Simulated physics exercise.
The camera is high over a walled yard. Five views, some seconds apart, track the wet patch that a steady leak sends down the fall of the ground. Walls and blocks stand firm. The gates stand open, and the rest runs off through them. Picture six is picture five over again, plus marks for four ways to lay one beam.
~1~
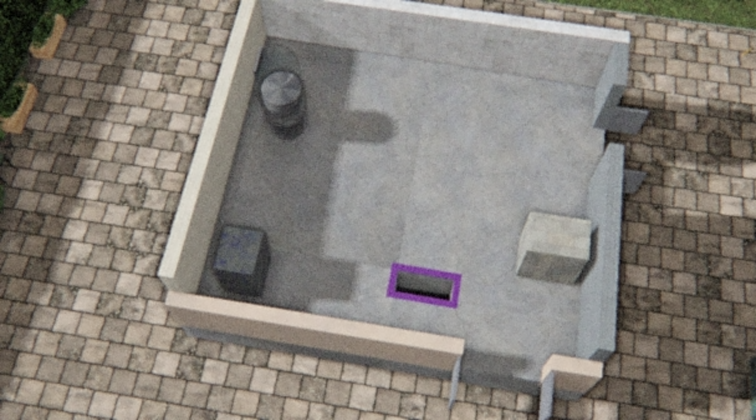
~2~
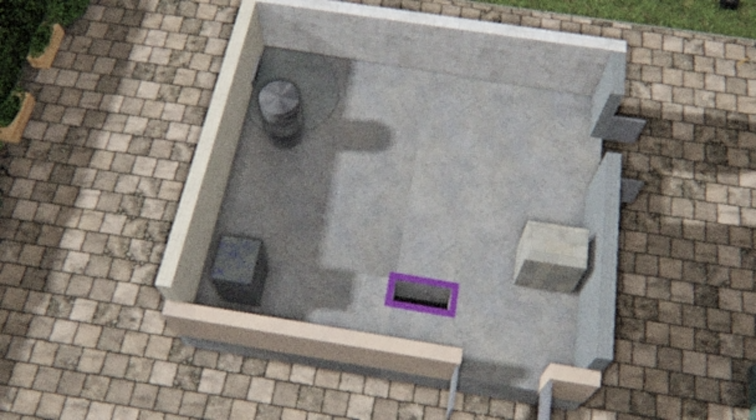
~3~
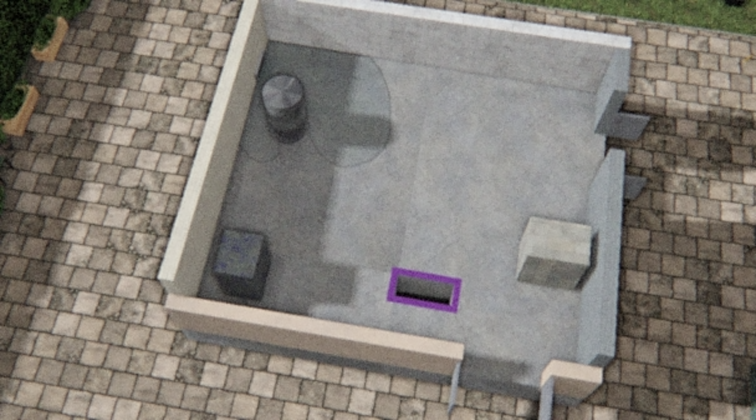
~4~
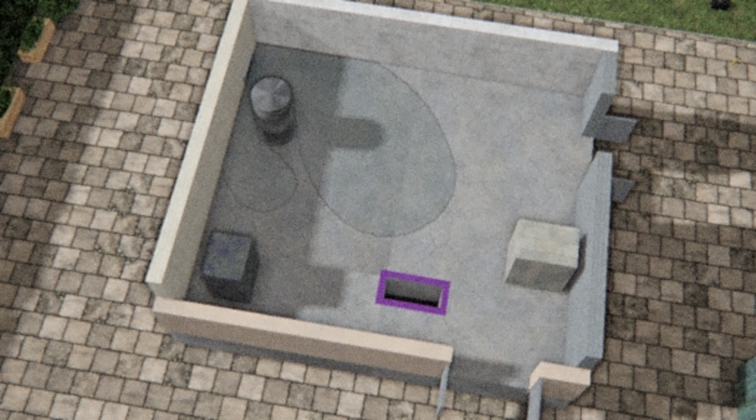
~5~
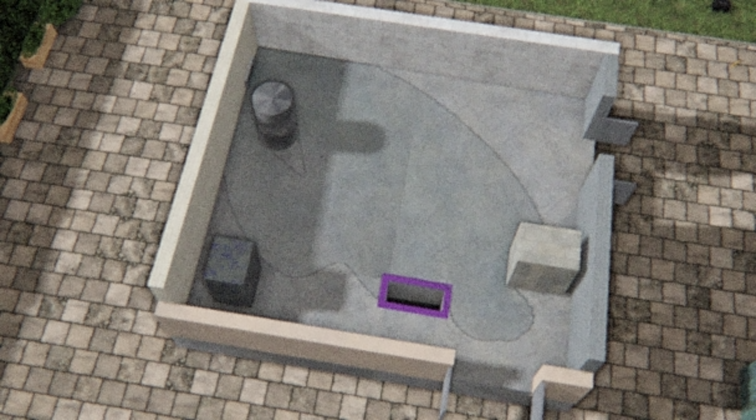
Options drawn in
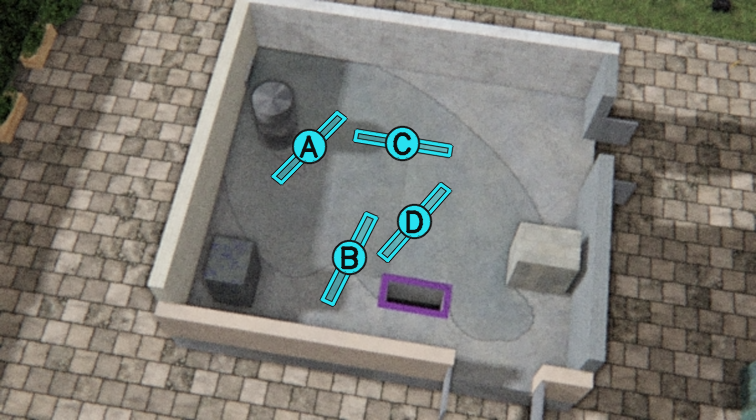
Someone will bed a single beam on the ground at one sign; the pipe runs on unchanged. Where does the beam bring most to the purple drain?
The answer is place C.
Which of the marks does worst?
Here it is place A.
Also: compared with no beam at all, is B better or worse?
Worse.
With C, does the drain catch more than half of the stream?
No.
In cyan, A from (277, 179) to (341, 115); B from (327, 301) to (371, 215); C from (356, 135) to (449, 150); D from (383, 257) to (445, 187).
Choosing A, about 5 % of the stream goes into the purple drain, about 95 % out by the gates.
Choosing B, about 13 % of the stream goes into the purple drain, about 87 % out by the gates.
Choosing C, about 22 % of the stream goes into the purple drain, about 78 % out by the gates.
Choosing D, about 11 % of the stream goes into the purple drain, about 89 % out by the gates.
